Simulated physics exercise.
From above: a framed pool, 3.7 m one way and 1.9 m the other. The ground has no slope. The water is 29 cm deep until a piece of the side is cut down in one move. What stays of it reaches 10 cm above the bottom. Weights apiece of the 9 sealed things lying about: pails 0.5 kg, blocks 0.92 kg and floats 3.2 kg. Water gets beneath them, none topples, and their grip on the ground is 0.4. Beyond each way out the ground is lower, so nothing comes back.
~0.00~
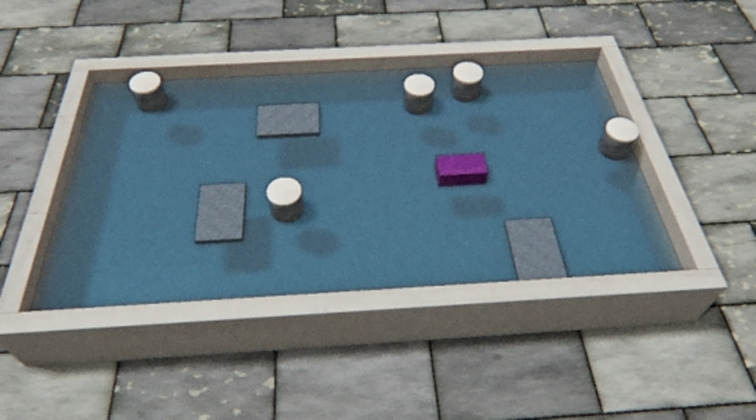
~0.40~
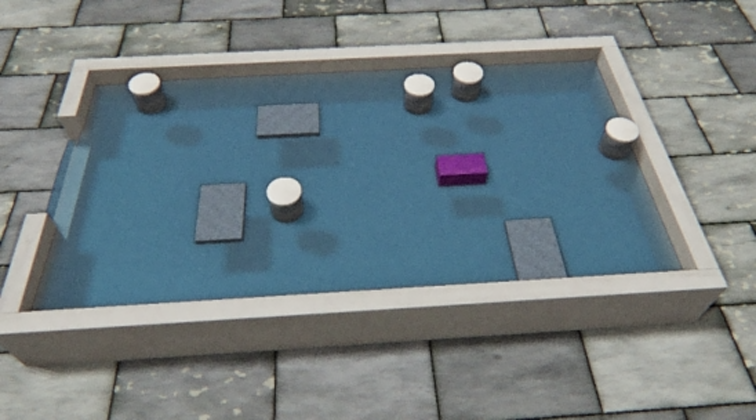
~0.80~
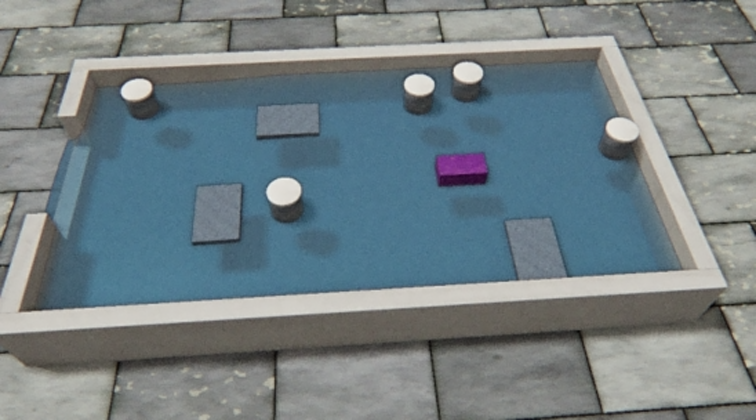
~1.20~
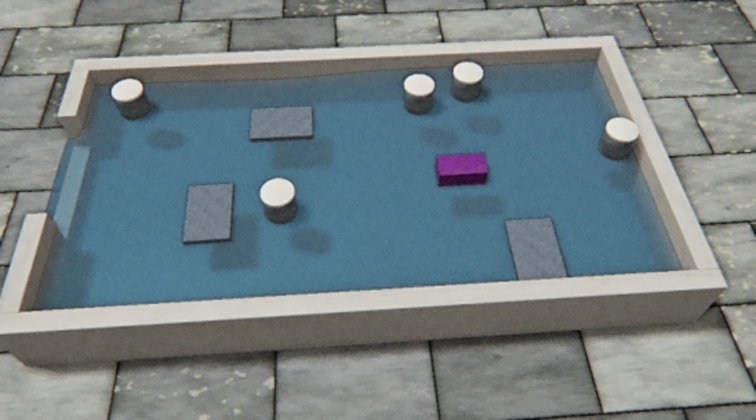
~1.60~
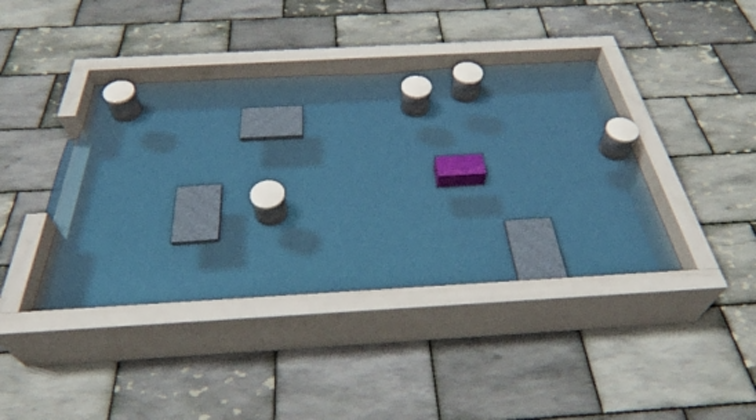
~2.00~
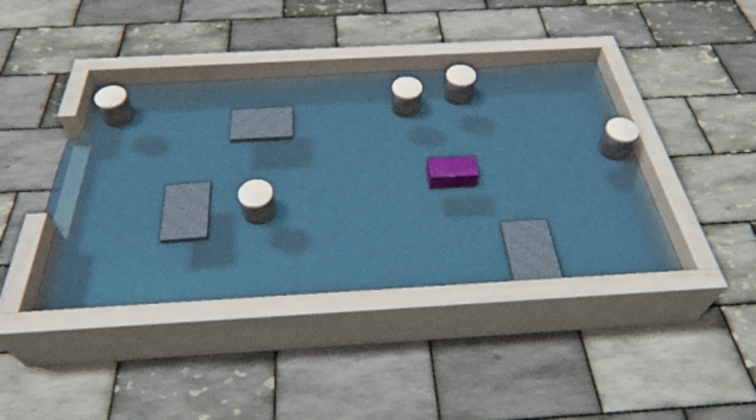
A gap opens in the pool's left wall, and floating pieces gradually drift left.
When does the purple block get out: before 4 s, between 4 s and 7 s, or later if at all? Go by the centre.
It leaves after the second time or never.
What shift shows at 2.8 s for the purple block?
Roughly 20 cm by then.
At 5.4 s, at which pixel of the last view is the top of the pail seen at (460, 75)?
At about (434, 79).
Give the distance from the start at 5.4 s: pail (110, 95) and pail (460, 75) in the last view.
In turn: Washed out, 20 cm.
After 2.8 s the purple block is near (432, 168), 0.2 m from its start, afloat; 0 of 9 are out; 9 afloat.
After 5.4 s the purple block is near (419, 172), 0.3 m from its start, afloat; 1 of 9 are out; 8 afloat.
After 8.0 s the purple block is near (384, 175), 0.5 m from its start, afloat; 2 of 9 are out; 7 afloat.
After 12.0 s the purple block is near (360, 178), 0.6 m from its start, afloat; 3 of 9 are out; 6 afloat.
